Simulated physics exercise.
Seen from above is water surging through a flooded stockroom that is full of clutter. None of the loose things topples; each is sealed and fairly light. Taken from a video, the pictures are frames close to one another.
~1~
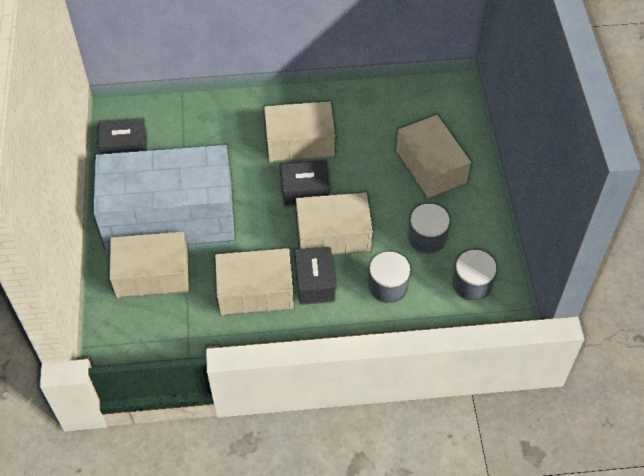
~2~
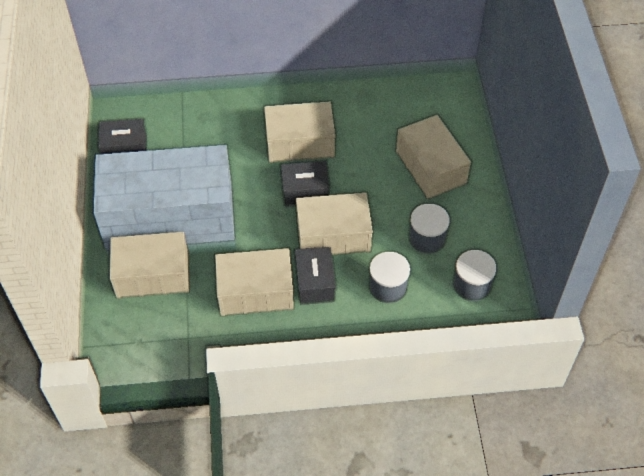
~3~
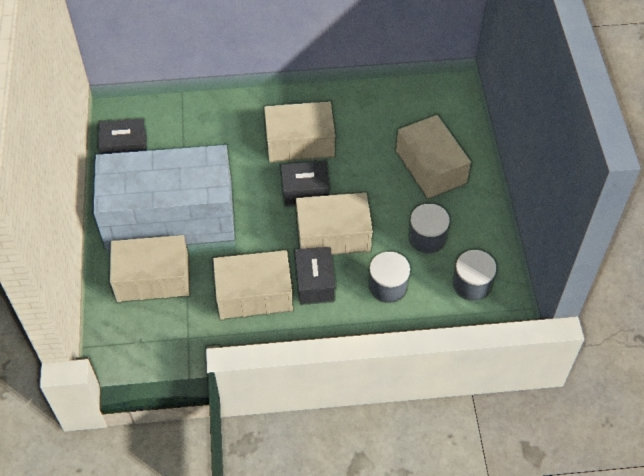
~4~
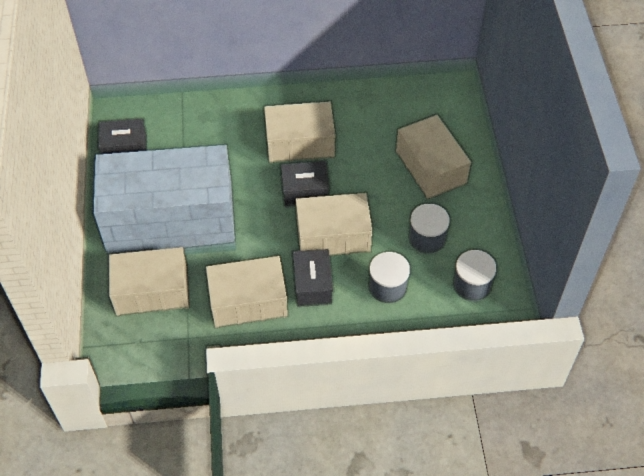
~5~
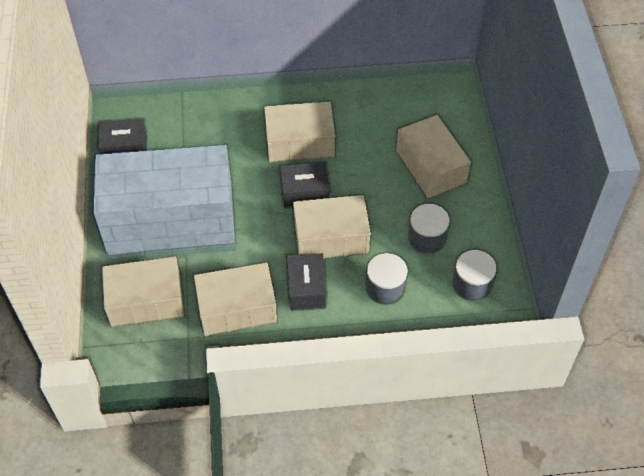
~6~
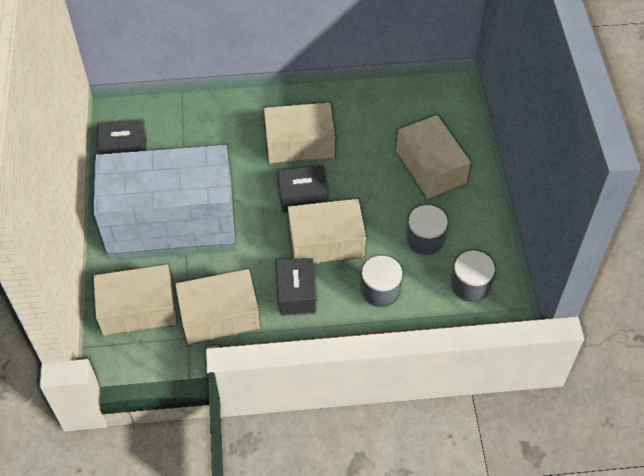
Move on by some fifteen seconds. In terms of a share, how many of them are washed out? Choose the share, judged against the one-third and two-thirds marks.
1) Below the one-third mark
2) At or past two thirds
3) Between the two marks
(1) Below the one-third mark.
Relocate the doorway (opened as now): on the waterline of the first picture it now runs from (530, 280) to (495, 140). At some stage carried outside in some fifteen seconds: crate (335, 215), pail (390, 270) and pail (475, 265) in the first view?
Item one gets away, item two gets away, item three gets away.
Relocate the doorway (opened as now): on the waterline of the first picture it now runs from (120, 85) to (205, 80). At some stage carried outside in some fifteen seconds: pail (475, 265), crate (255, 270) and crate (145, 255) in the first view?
Retained; retained; retained.
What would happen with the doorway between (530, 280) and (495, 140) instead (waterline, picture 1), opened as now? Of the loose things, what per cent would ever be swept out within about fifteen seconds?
I'd guess around 80 percent.
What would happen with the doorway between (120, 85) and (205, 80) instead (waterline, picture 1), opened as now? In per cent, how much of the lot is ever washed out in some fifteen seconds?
That would be around 40 %.
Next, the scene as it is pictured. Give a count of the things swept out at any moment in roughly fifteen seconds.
Result - 0.
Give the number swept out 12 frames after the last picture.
I make it 0.
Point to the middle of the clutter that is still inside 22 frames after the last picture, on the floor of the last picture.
Average floor point: Approx. (250, 291).
A moment on, 0 of 11 are out; 11 afloat.
Next, 0 of 11 are out; 11 afloat.
Later, 0 of 11 are out; 11 afloat.
In the end, 0 of 11 are out; 11 afloat.
